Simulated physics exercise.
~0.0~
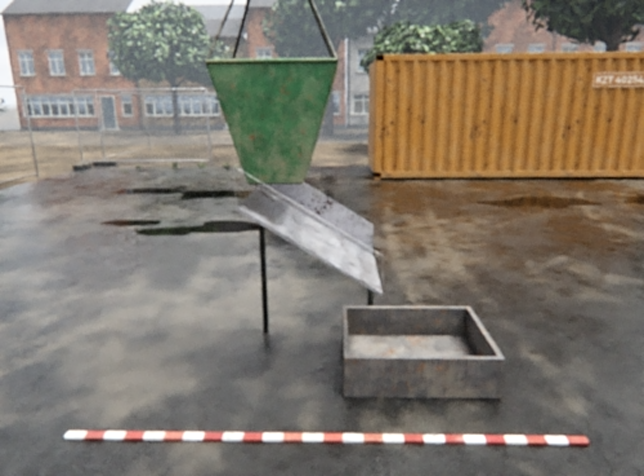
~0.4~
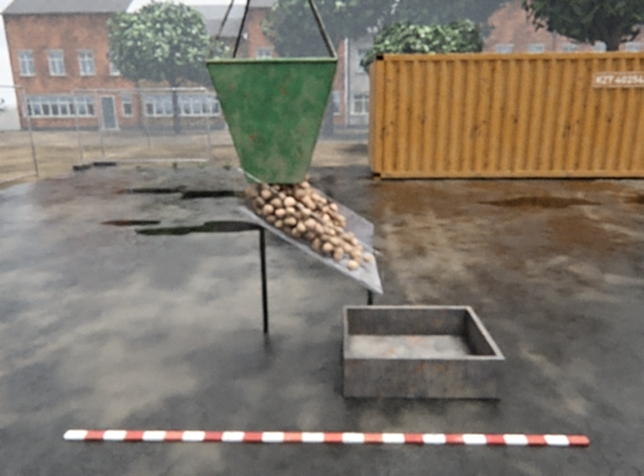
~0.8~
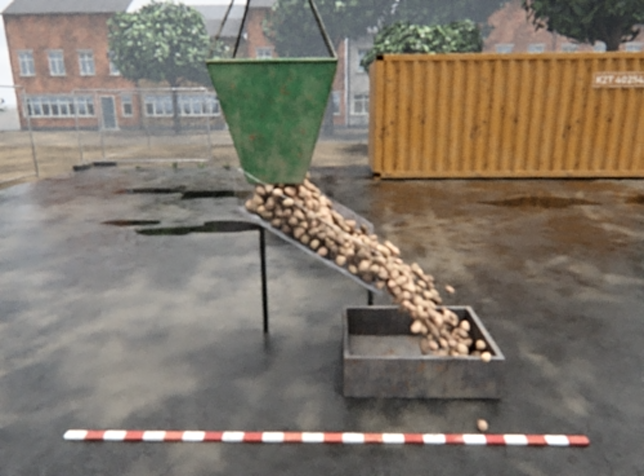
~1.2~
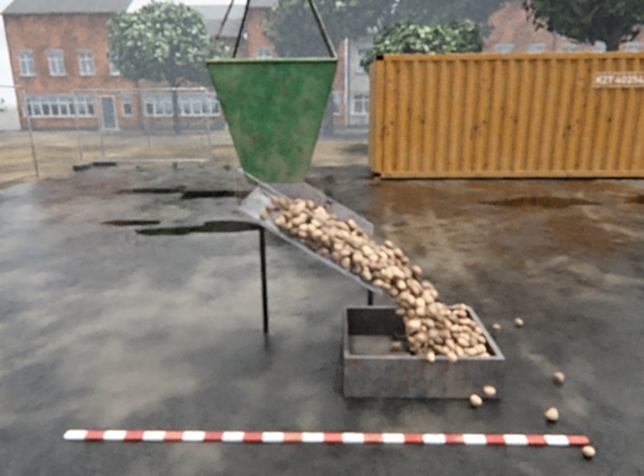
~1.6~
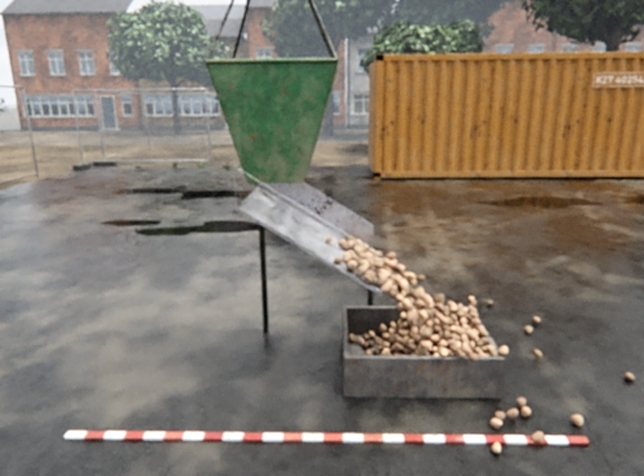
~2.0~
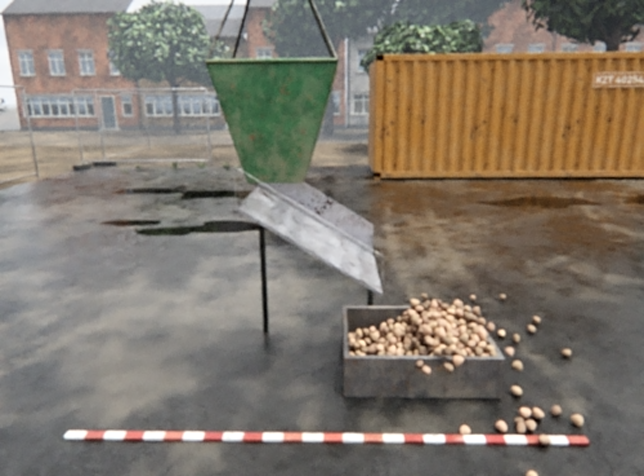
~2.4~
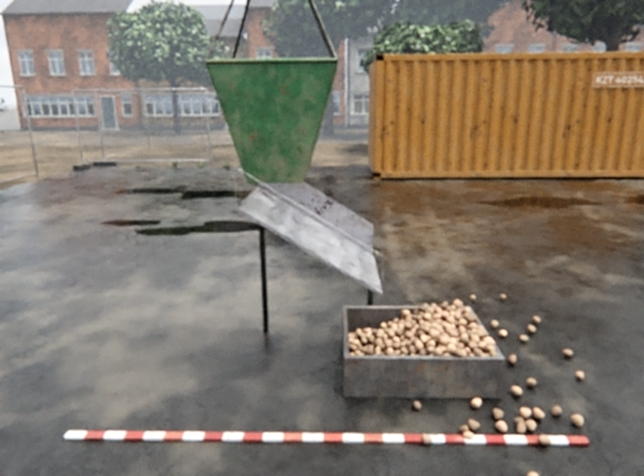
A hanging green skip let out a load of brownish stones, which slid down a sloping steel sheet to the right and piled up in a low open bin, filling it, while a few spilled over and came to rest on the ground.
